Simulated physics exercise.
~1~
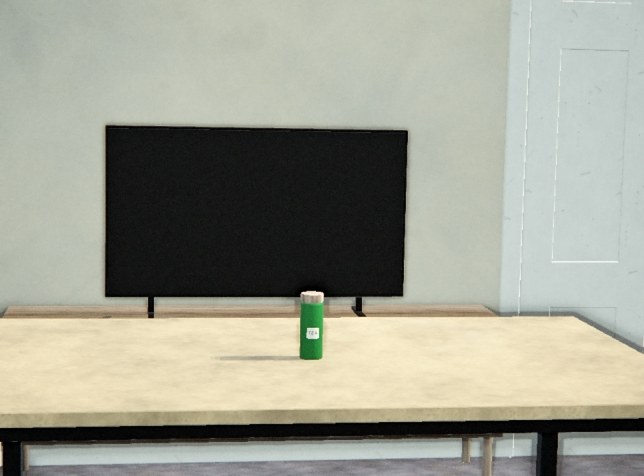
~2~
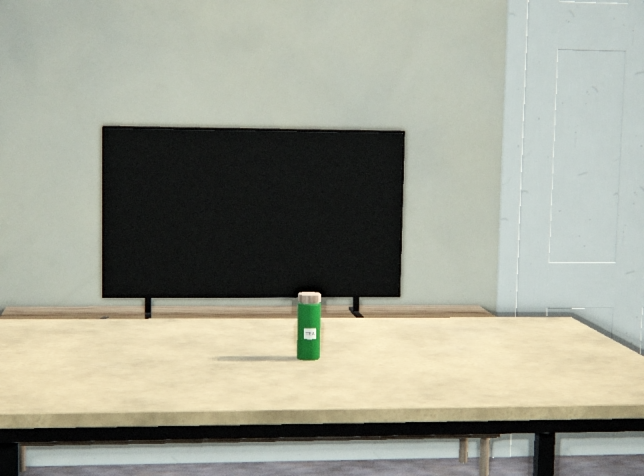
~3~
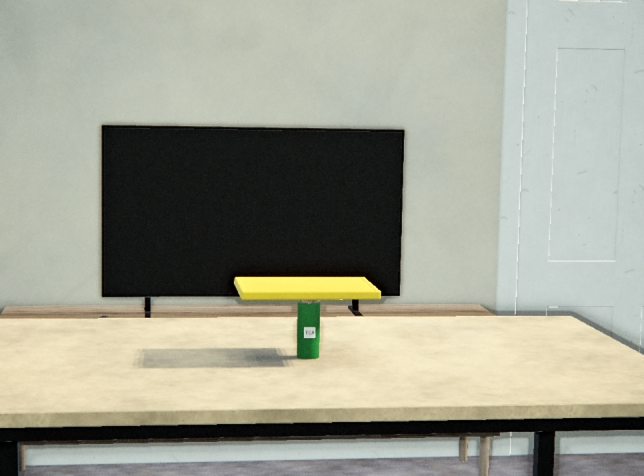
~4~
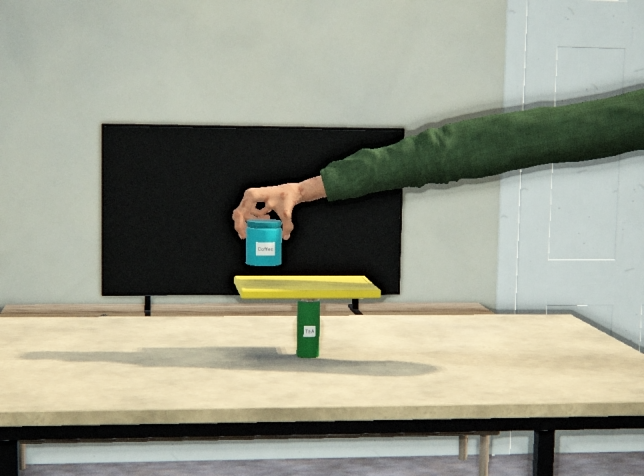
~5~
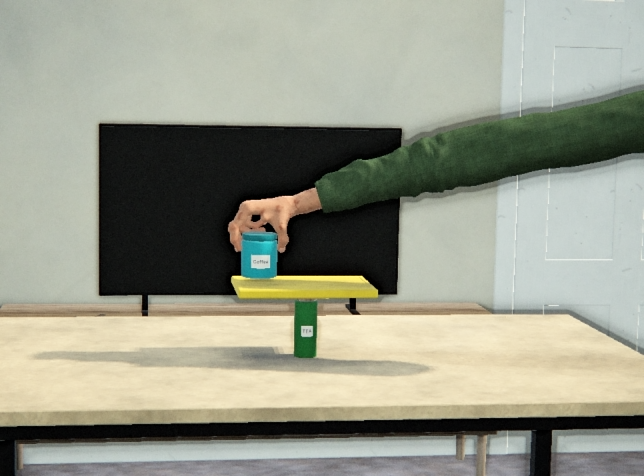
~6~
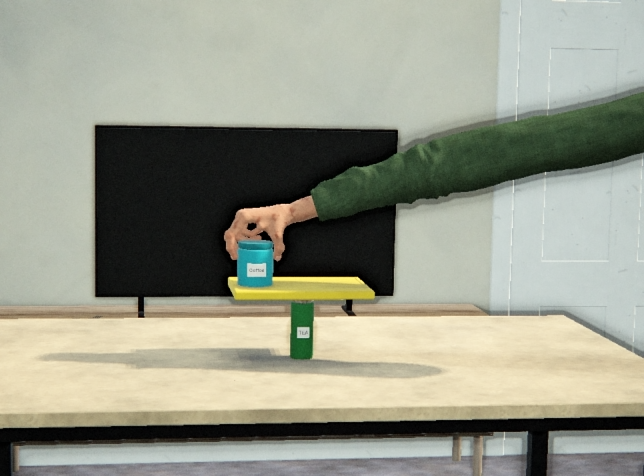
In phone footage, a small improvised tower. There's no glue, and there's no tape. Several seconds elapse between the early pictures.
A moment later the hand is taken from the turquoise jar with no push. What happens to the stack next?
It will most likely end up unbalanced.
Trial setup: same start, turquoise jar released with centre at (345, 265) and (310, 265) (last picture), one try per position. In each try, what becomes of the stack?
The stack topples over with the first try and remains upright with the second.
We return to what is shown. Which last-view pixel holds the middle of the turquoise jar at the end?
Look near (217, 343) in the final picture.
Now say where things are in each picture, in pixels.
The last thing is not in view yet; green shaker (312, 326), in the first frame.
The last thing is not in view yet; green shaker (309, 326), in the second frame.
The last thing is not in view yet; green shaker (308, 325), in the third frame.
Still above its spot; turquoise jar (264, 242); green shaker (308, 324), in the fourth frame.
Still above its spot; turquoise jar (259, 255); green shaker (306, 324), in the fifth frame.
In place under the hand; turquoise jar (255, 263); green shaker (302, 325), in the sixth frame.
Then, 0.40 s later than the last frame, turquoise jar now fallen; yellow lid tilted by 51°.
Then, 0.80 s later than the last frame, yellow lid tilted by 60°; green shaker tilted by 12°.
Then, 1.00 s later than the last frame, green shaker and yellow lid now fallen.
When it is over, fallen, green shaker, yellow lid and turquoise jar. End places, in pixels of the last picture, turquoise jar near (217, 343). The stack comes apart.
